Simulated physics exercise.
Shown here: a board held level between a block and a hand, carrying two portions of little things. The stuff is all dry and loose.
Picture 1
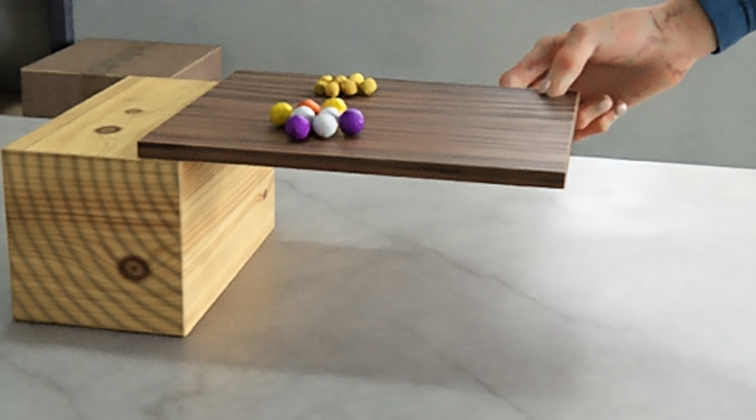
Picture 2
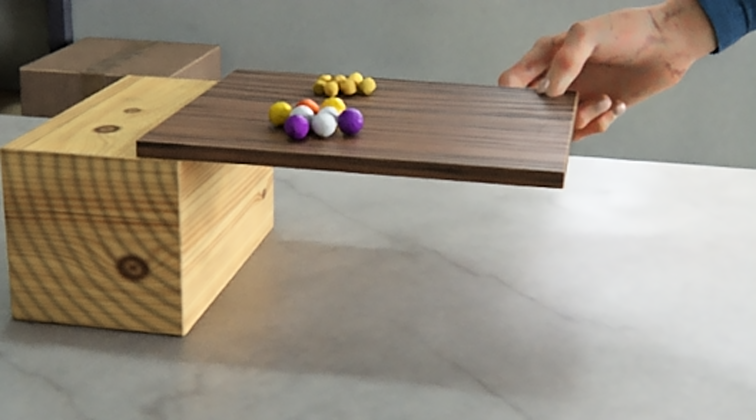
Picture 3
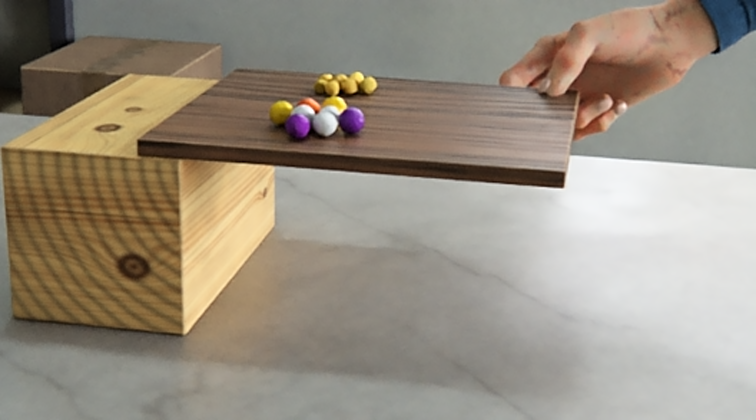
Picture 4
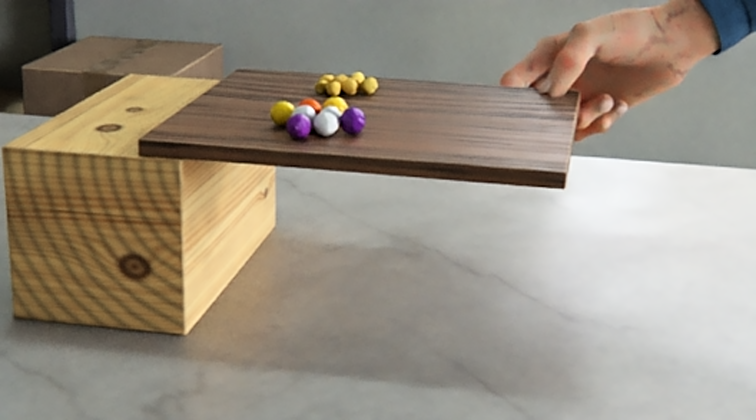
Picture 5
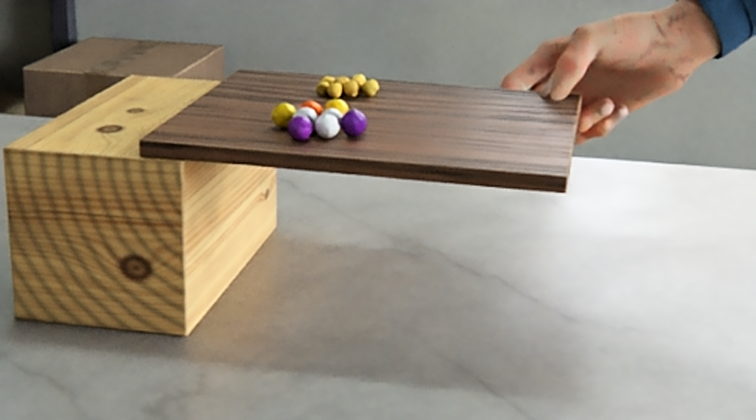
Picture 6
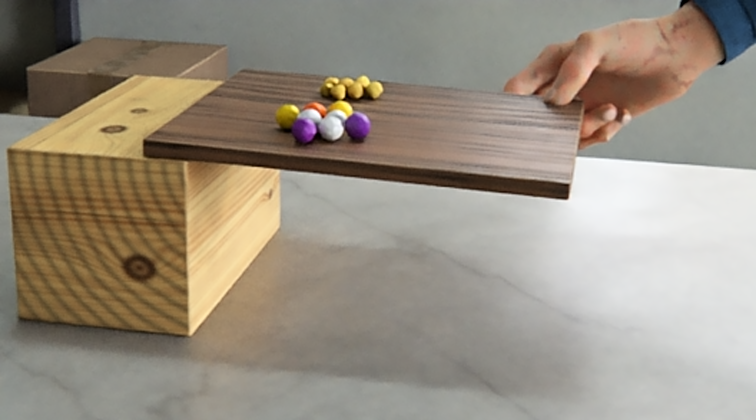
At first, a hand on the right holds a dark wooden board level, its left end resting on a pale wood block, with colorful marbles near the front and yellowish balls behind them. The hand then lowers its end very slightly, tilting the board a little, while both groups stay in place on it.
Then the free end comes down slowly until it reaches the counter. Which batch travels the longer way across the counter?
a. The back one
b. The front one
(b) The front one.
Then, 0.39 s on from there, board sloping at 10°; front batch the whole lot still on the board; back batch the whole lot still on the board.
Then, 0.89 s on from there, board sloping at 21°; front batch mostly less than half a board's length out; back batch the whole lot still on the board.
Then, 1.43 s on from there, board resting at 30°; front batch mostly one to two board lengths out; back batch mostly less than half a board's length out.
In the end, board resting at 30°; front batch mostly more than two board lengths out, the bulk gone off the counter; back batch mostly less than half a board's length out; the front batch has gone farther.
